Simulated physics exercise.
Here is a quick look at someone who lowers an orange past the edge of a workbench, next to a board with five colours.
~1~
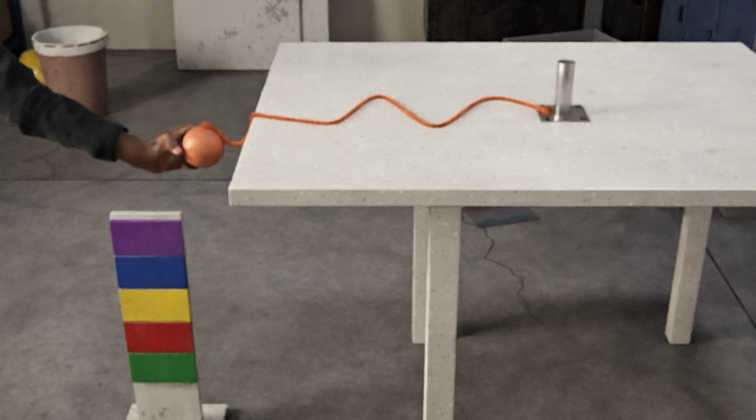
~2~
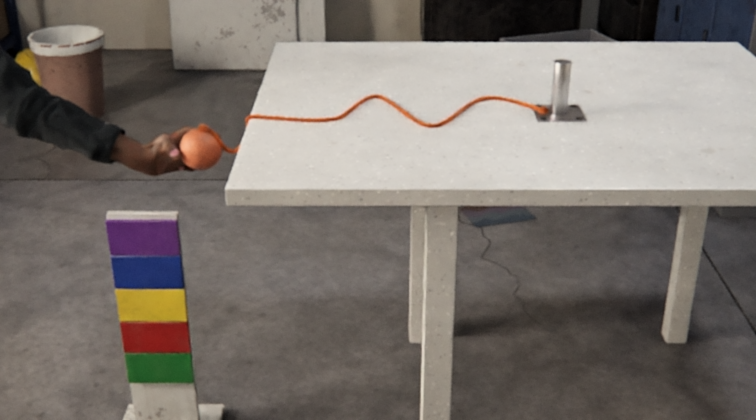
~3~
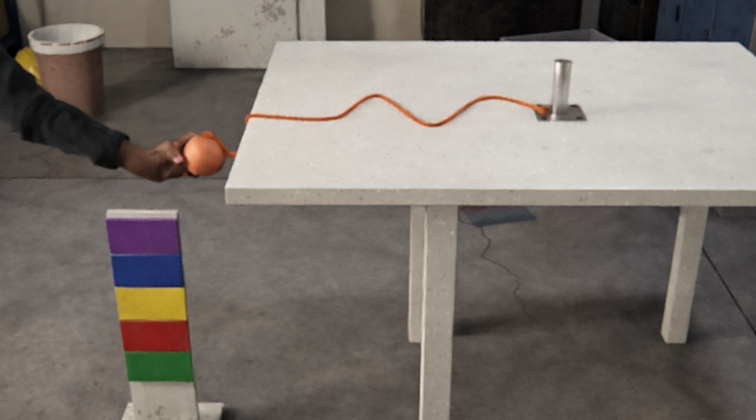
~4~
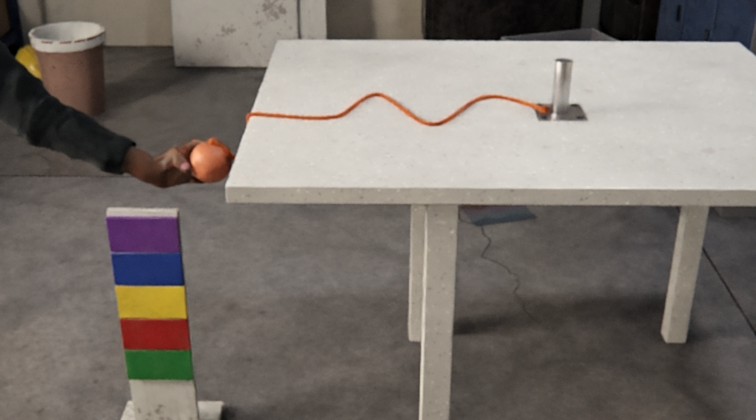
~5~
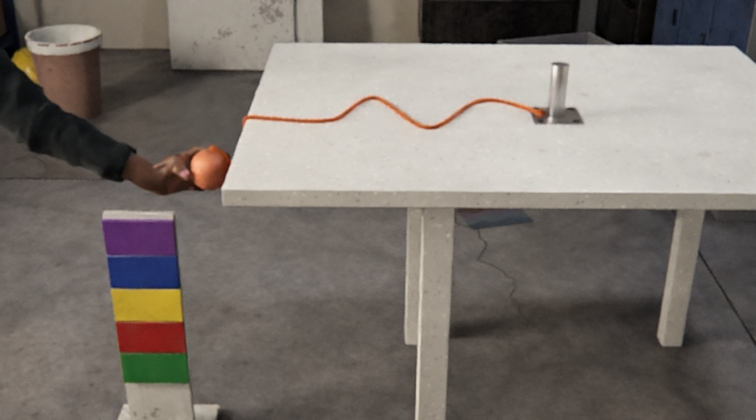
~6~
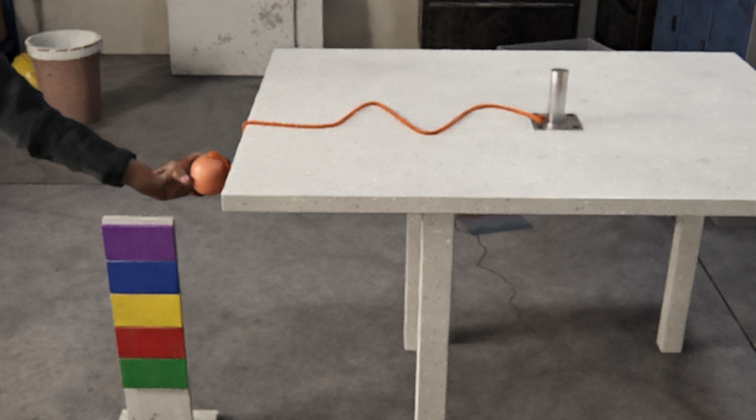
A hand holds an orange ball on a cord beside a white table, lowering it slightly.
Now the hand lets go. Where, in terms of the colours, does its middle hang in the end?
The red one.
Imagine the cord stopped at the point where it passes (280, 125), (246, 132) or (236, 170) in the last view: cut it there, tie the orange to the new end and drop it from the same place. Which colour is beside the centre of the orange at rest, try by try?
Try 1 - purple; try 2 - blue; try 3 - yellow.
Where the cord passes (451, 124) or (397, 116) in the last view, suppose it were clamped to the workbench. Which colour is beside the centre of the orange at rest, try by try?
Try one: Yellow. Try two: Blue.
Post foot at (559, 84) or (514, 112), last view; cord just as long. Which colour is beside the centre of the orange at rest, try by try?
Try by try: Yellow; green.
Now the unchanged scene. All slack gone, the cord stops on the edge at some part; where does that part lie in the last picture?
Near pixel (361, 107).
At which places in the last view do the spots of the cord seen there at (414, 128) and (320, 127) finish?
End points: Roughly (349, 117); roughly (253, 187).
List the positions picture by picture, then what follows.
The first picture shows orange (203, 147); purple (147, 239); blue (151, 273); yellow (155, 306); red (159, 338); green (162, 369).
The second picture shows orange (201, 150); cord through (505, 99) (450, 119) (396, 106) (347, 113) (262, 117).
The third picture shows orange (205, 156).
The fourth picture shows orange (210, 163); cord through (506, 98) (451, 118) (397, 104) (348, 111) (263, 115).
The fifth picture shows orange (211, 170).
The sixth picture shows orange (210, 175); cord through (502, 108) (447, 127) (393, 113) (344, 119) (259, 123).
Soon after, orange near (274, 329); level with red.
After that, orange near (261, 335); level with red.
In the end, orange near (263, 337); level with red. Its middle rests at the red band.
